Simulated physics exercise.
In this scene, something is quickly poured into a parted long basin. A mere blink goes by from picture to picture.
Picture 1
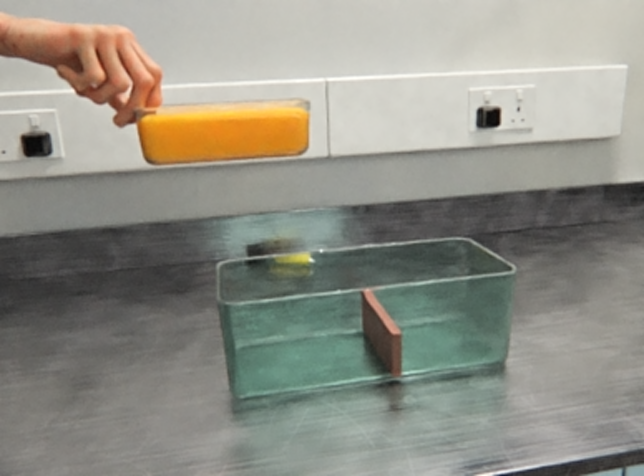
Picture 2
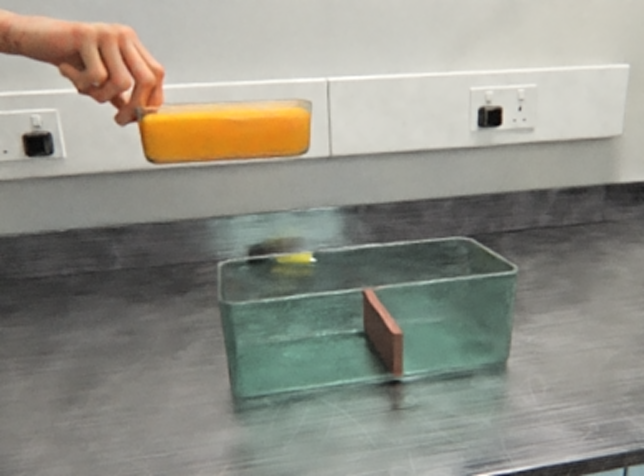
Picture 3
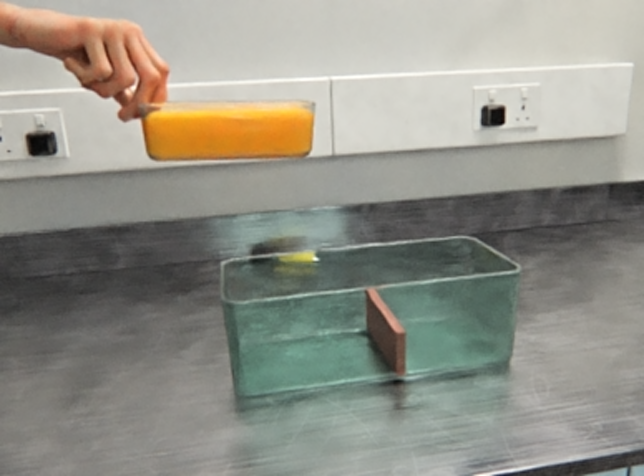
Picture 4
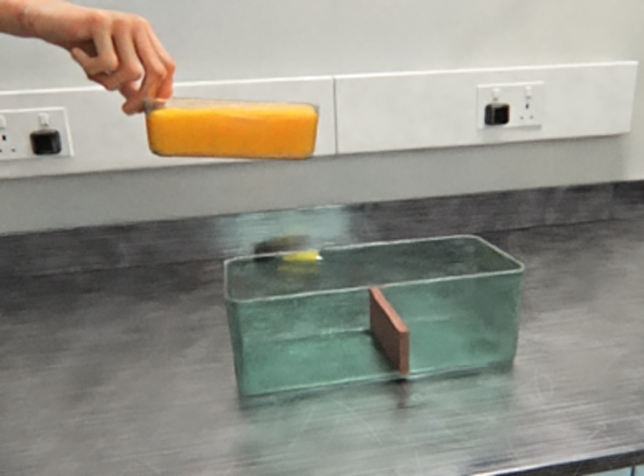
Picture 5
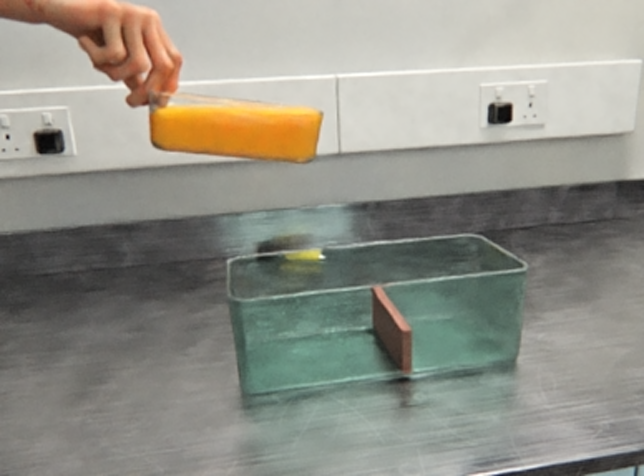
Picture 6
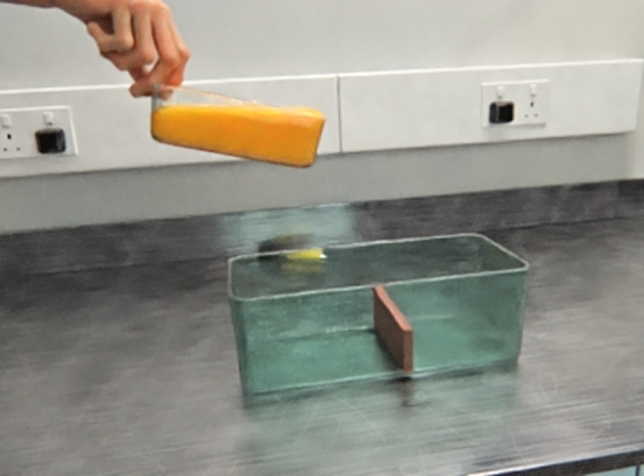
The footage shows a hand holding a clear rectangular container of orange liquid above a long glass basin with a reddish-brown divider on a dark countertop. The container moves slightly right, then its right end tilts downward.
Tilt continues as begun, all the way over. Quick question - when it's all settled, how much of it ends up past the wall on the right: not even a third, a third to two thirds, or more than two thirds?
I'd say a third to two thirds.
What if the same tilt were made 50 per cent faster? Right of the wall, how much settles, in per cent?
Near 30 in a hundred.
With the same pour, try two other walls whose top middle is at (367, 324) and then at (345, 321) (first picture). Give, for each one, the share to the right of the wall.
60 % then 70 %, approximately.
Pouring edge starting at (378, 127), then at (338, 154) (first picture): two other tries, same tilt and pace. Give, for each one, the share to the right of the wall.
Estimate, in order: 80 and 65 per cent.
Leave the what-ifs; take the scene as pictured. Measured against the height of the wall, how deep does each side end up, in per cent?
On the left it is 20 per cent, on the right 30.
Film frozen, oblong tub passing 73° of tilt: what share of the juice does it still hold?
Remaining share, estimated: 15 %.
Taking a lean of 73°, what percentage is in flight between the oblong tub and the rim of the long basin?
45 in a hundred.
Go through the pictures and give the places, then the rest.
In the first frame, it leans 0°; its right rim is at (304, 102); the juice meets the walls at (143, 117) and (301, 108); the long basin's rim runs from (218, 283) to (491, 254); the wall's top is at (379, 311).
In the second frame, it leans 1°; its right rim is at (306, 102); the juice meets the walls at (144, 116) and (303, 108).
In the third frame, it leans 2°; its right rim is at (309, 104); the juice meets the walls at (148, 114) and (306, 109).
In the fourth frame, it leans 5°; its right rim is at (314, 107); the juice meets the walls at (152, 111) and (311, 109).
In the fifth frame, it leans 9°; its right rim is at (317, 112); the juice meets the walls at (156, 110) and (315, 109).
In the sixth frame, it leans 14°; its right rim is at (319, 118); the juice meets the walls at (158, 108) and (316, 114); 2 per cent is over the edge.
A moment on, the oblong tub is tipped part way and 13 per cent is still to pour, 10 is left of the wall and 27 right of it.
Next, the oblong tub is tipped right over and 1 per cent is still to pour, 40 is left of the wall and 46 right of it.
Then the oblong tub is tipped right over and 0 per cent is still to pour, 44 is left of the wall and 46 right of it.
Later the oblong tub is tipped right over and 0 per cent is still to pour, 44 is left of the wall and 46 right of it.
At rest 44 per cent lies left of the wall, 46 right of it and 9 outside.
